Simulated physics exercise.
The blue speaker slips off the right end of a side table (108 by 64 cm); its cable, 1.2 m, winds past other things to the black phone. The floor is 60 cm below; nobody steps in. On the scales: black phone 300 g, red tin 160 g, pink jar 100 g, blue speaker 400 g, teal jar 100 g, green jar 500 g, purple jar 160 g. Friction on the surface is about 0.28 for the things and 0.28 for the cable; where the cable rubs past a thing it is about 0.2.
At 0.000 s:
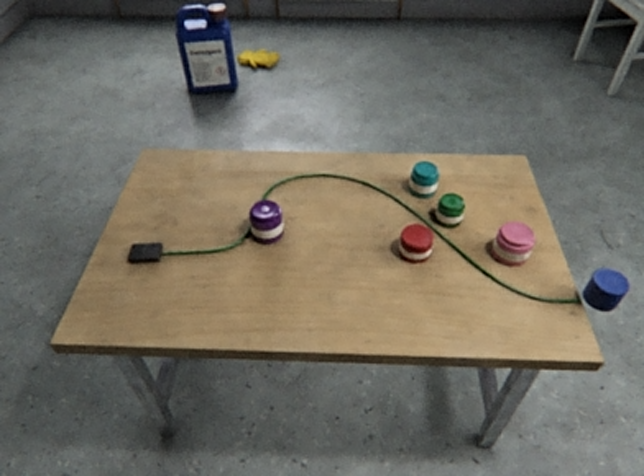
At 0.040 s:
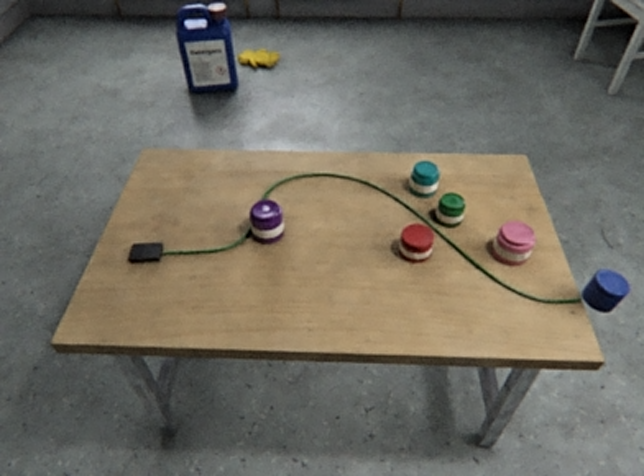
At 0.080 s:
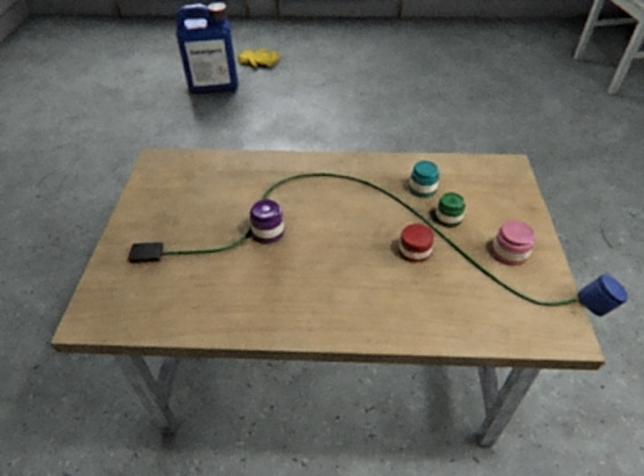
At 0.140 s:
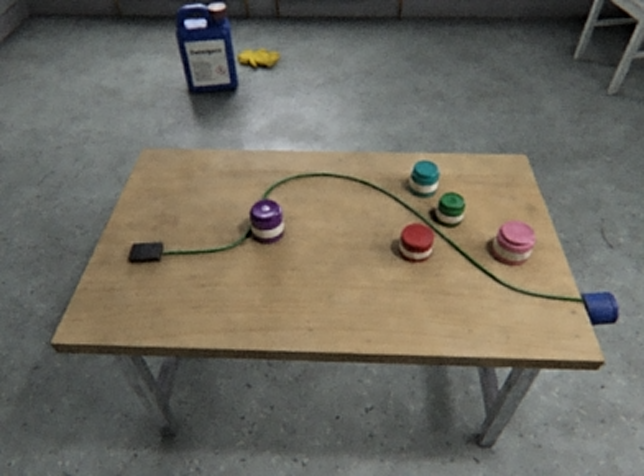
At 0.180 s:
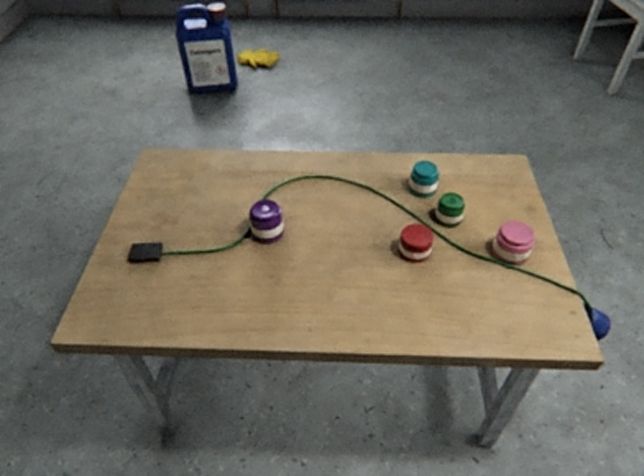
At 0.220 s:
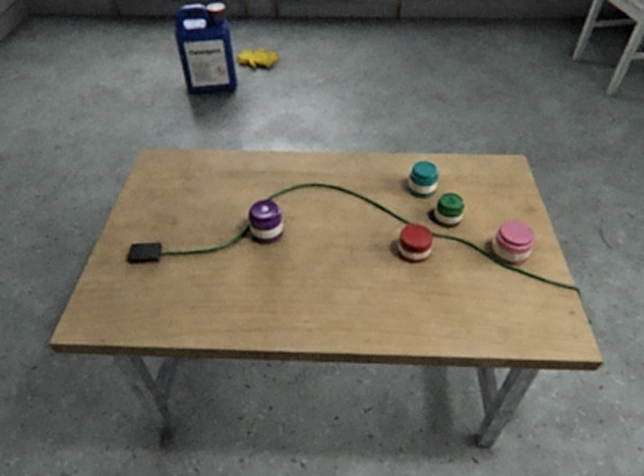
The blue speaker tips over the table's right edge and drops from view, pulling the green cable.
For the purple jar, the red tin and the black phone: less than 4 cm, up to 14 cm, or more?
The purple jar travels a long way, the red tin slides into the middle band, the black phone travels a long way.
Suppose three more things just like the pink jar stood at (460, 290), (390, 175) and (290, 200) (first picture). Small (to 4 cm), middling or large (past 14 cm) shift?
In turn: Small, small, large.
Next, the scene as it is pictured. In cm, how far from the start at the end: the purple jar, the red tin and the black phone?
About: Purple jar 25 cm, red tin 8 cm, black phone 45 cm.
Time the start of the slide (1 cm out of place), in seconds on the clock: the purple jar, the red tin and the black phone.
Purple jar 0.34 s, red tin 0.36 s, black phone 0.34 s.
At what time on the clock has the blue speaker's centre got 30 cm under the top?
That is: 0.30 s.
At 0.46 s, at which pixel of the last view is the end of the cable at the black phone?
At about (222, 237).
By 0.5 s, the cable's tail end at (222, 237); black phone 14 cm off its start, purple jar 13 cm off its start, red tin 6 cm off its start.
By 0.7 s, the cable's tail end at (311, 231); black phone 37 cm off its start, purple jar 27 cm off its start, red tin 8 cm off its start.
By 1.0 s, the cable's tail end at (333, 228); black phone 43 cm off its start at (325, 215), purple jar 27 cm off its start at (275, 306), red tin 8 cm off its start at (421, 263).
By 1.2 s, the cable's tail end at (333, 228); black phone 43 cm off its start, purple jar 27 cm off its start, red tin 8 cm off its start.
By 2.4 s, the cable's tail end at (333, 228); black phone 43 cm off its start at (325, 215), purple jar 27 cm off its start at (275, 306), red tin 8 cm off its start at (421, 263), blue speaker over the edge.
